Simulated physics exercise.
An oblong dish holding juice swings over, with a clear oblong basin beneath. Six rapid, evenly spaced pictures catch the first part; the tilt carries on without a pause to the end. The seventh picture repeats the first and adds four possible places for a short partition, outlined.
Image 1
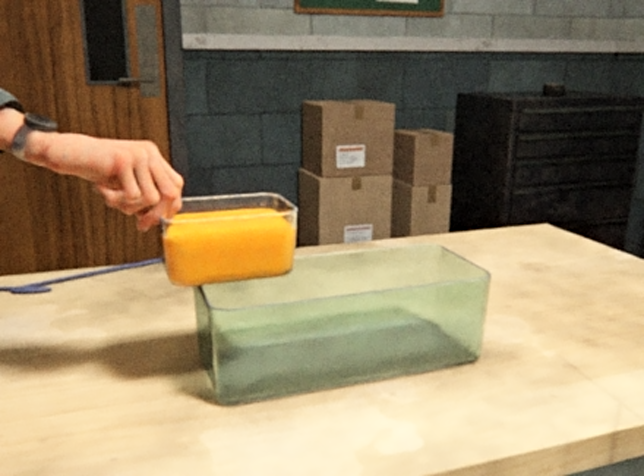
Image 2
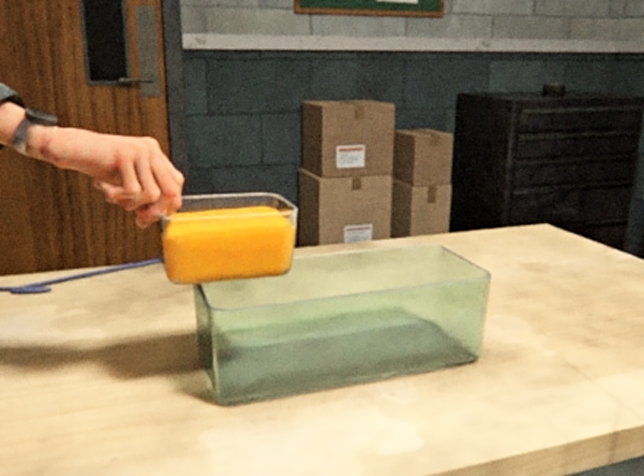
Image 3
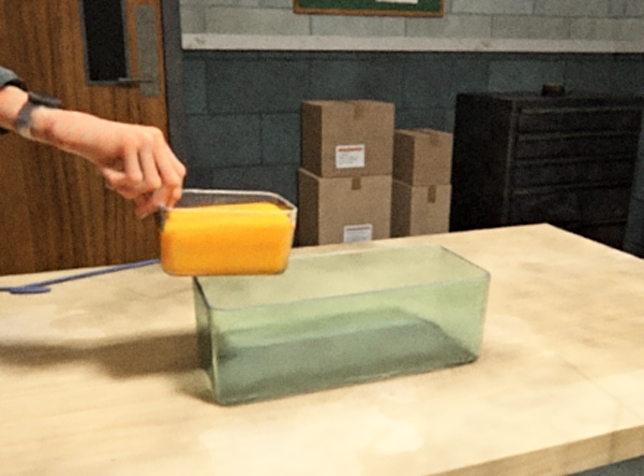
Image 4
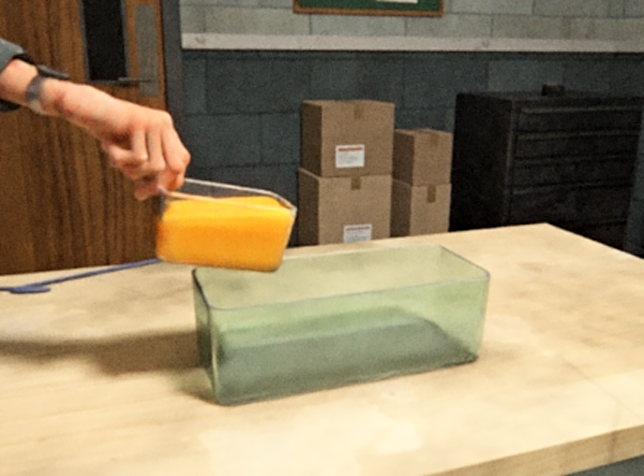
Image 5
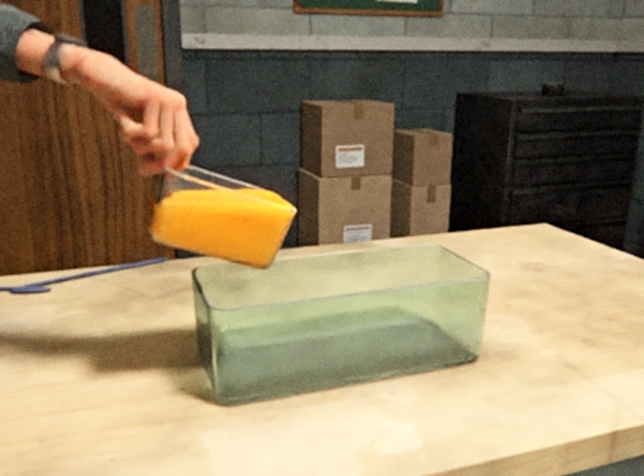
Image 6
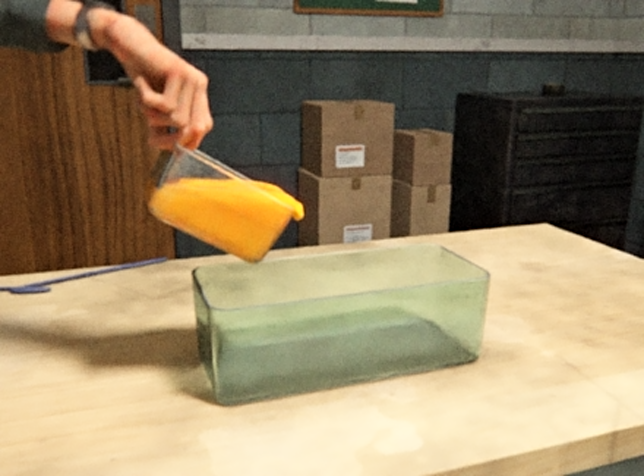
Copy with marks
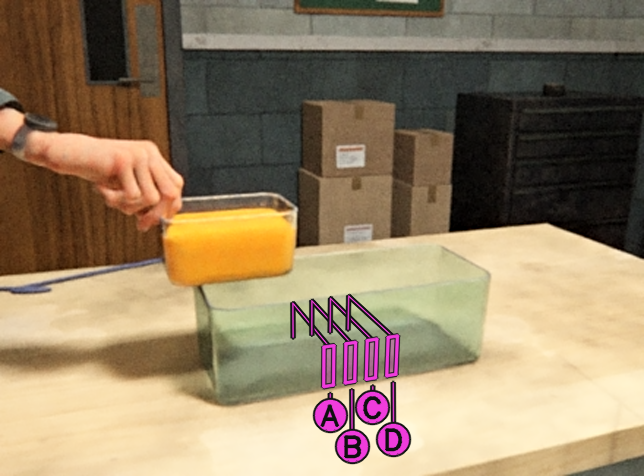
A hand tilts a clear dish of orange juice rightward above an oblong glass basin until juice crosses the lip.
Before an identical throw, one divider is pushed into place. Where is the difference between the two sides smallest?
D.
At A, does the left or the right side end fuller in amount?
The right side.
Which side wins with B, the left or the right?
The right one.
On the marked copy, A at (330, 393); B at (351, 389); C at (372, 386); D at (393, 382).
For position A, about 4 % ends left of the wall and 95 % right of it.
For position B, about 7 % ends left of the wall and 92 % right of it.
For position C, about 21 % ends left of the wall and 78 % right of it.
For position D, about 49 % ends left of the wall and 51 % right of it.
